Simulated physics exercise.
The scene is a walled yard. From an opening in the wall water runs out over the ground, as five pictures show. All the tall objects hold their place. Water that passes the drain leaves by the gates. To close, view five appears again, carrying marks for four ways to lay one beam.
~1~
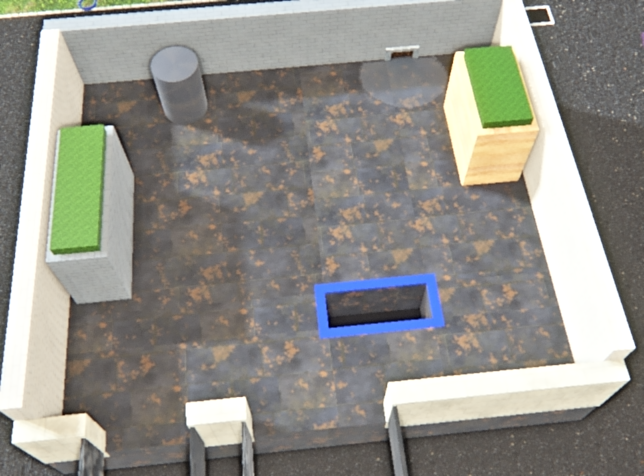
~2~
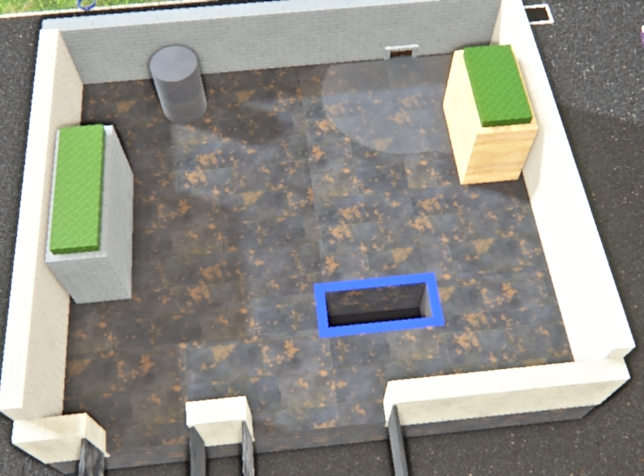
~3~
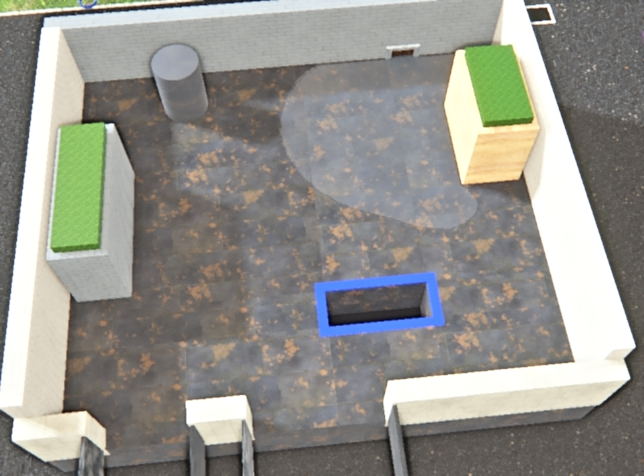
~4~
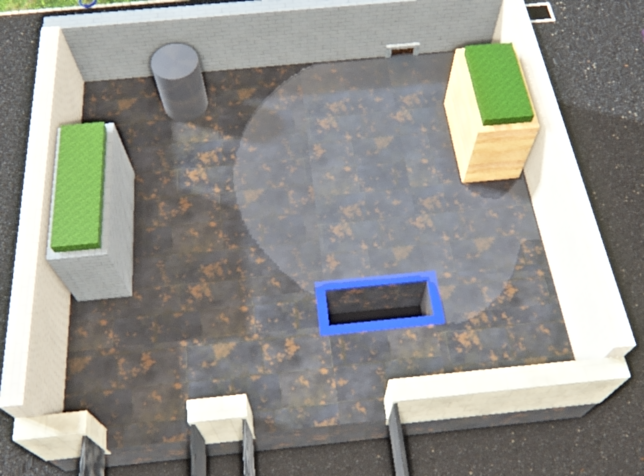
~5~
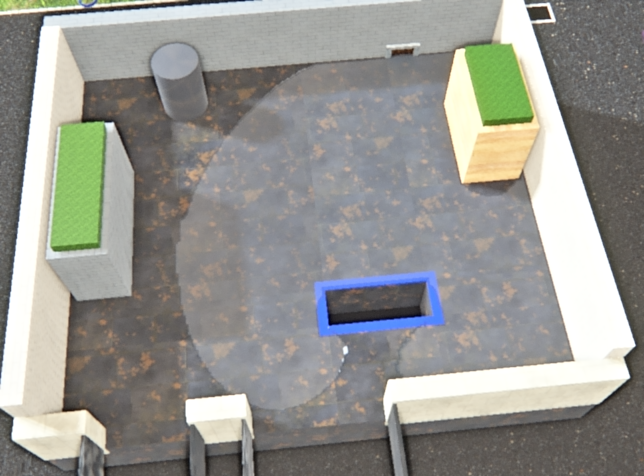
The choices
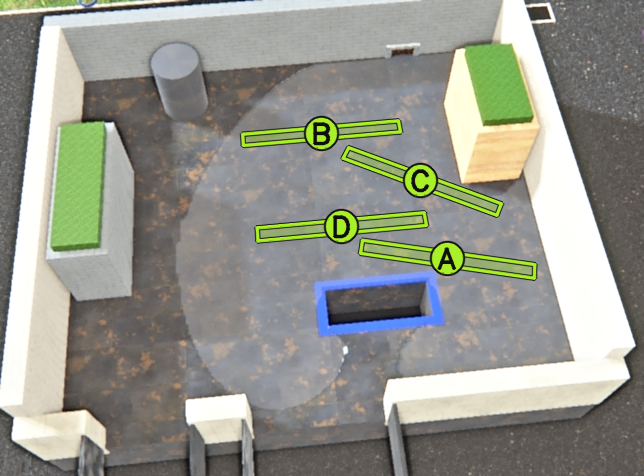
Walled yard with water spreading from the back wall across the speckled floor, reaching a blue-edged pit and passing around it.
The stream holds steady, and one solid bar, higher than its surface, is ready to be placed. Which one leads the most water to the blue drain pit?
Spot B.
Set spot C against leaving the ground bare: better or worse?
Worse.
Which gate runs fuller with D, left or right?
More leaves on the left.
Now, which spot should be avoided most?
It is C.
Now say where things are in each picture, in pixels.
Outfall at (402, 53); blue drain pit at (378, 305); open gate at (152, 427); open gate at (318, 410); water covers 3 % of the ground and shows as far out as (371, 94); blue drain pit still dry.
Water covers 11 % of the ground and shows as far out as (409, 149); blue drain pit still dry.
Water covers 22 % of the ground and shows as far out as (432, 220); blue drain pit still dry.
Water covers 38 % of the ground and shows as far out as (477, 301); blue drain pit taking water.
Water covers 57 % of the ground and shows as far out as (226, 357); blue drain pit taking water.
On the marked copy, A from (361, 246) to (534, 271); B from (243, 139) to (399, 126); C from (345, 152) to (499, 209); D from (257, 234) to (425, 219).
With A, about 10 % of the stream runs into the blue drain pit, about 89 % out by the gates.
With B, about 33 % of the stream runs into the blue drain pit, about 66 % out by the gates.
With C, about 6 % of the stream runs into the blue drain pit, about 93 % out by the gates.
With D, about 11 % of the stream runs into the blue drain pit, about 88 % out by the gates.
